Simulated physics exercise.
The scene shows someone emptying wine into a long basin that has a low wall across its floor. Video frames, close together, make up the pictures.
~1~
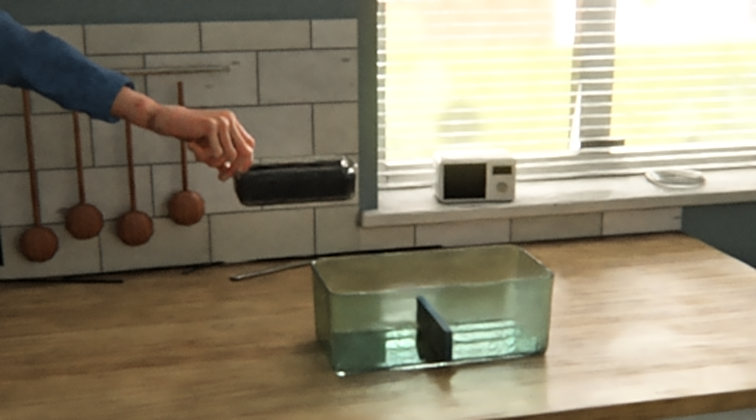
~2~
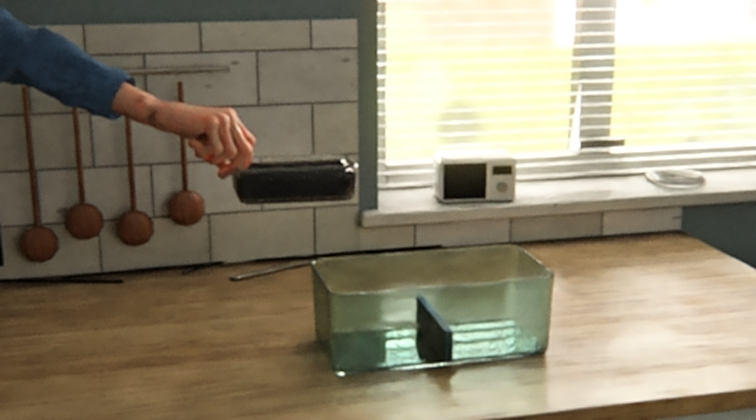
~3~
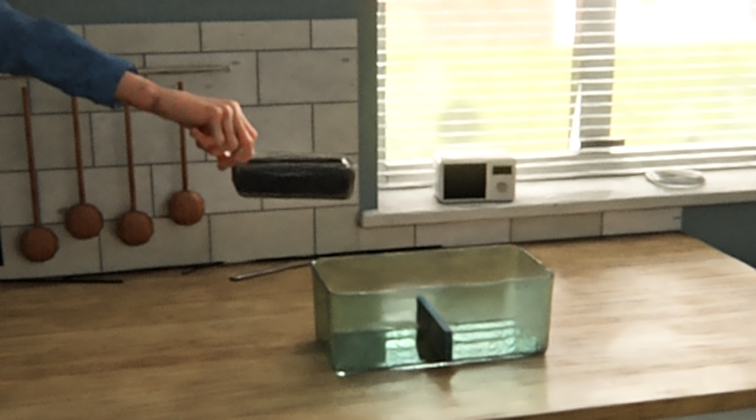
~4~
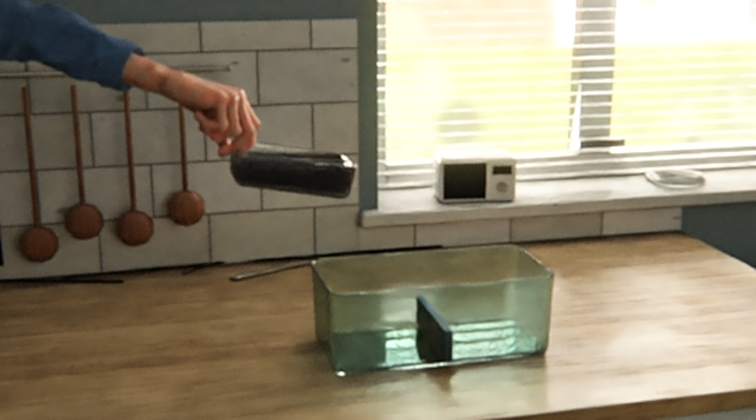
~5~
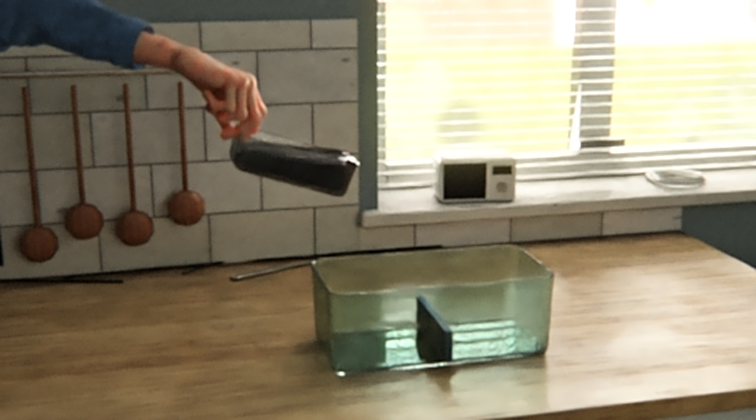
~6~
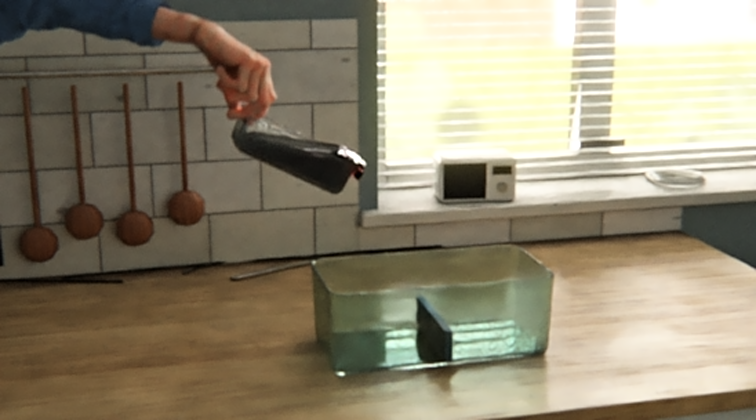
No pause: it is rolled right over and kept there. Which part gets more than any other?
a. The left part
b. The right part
The right part (b).
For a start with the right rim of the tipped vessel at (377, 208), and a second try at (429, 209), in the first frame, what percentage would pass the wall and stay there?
Close to 75 % for the first start and close to 95 % for the second.
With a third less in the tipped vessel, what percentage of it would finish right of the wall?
Best guess: Around 45 %.
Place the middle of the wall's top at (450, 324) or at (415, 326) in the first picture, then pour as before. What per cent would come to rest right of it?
In turn some 45 and 75 in a hundred.
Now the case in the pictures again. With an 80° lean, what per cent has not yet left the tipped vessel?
10 per cent, roughly.
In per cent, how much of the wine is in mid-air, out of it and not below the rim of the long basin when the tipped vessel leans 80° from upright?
I'd put it near 65 per cent.
A moment on, the tilt is 80° and 9 per cent is still to pour, 18 is left of the wall and 6 right of it.
Next, the tilt is 96° and 1 per cent is still to pour, 23 is left of the wall and 69 right of it.
Then the tilt is 96° and 0 per cent is still to pour, 28 is left of the wall and 66 right of it.
Later the tilt is 96° and 0 per cent is still to pour, 30 is left of the wall and 66 right of it.
In the end 30 per cent lies left of the wall, 66 right of it and 5 outside.
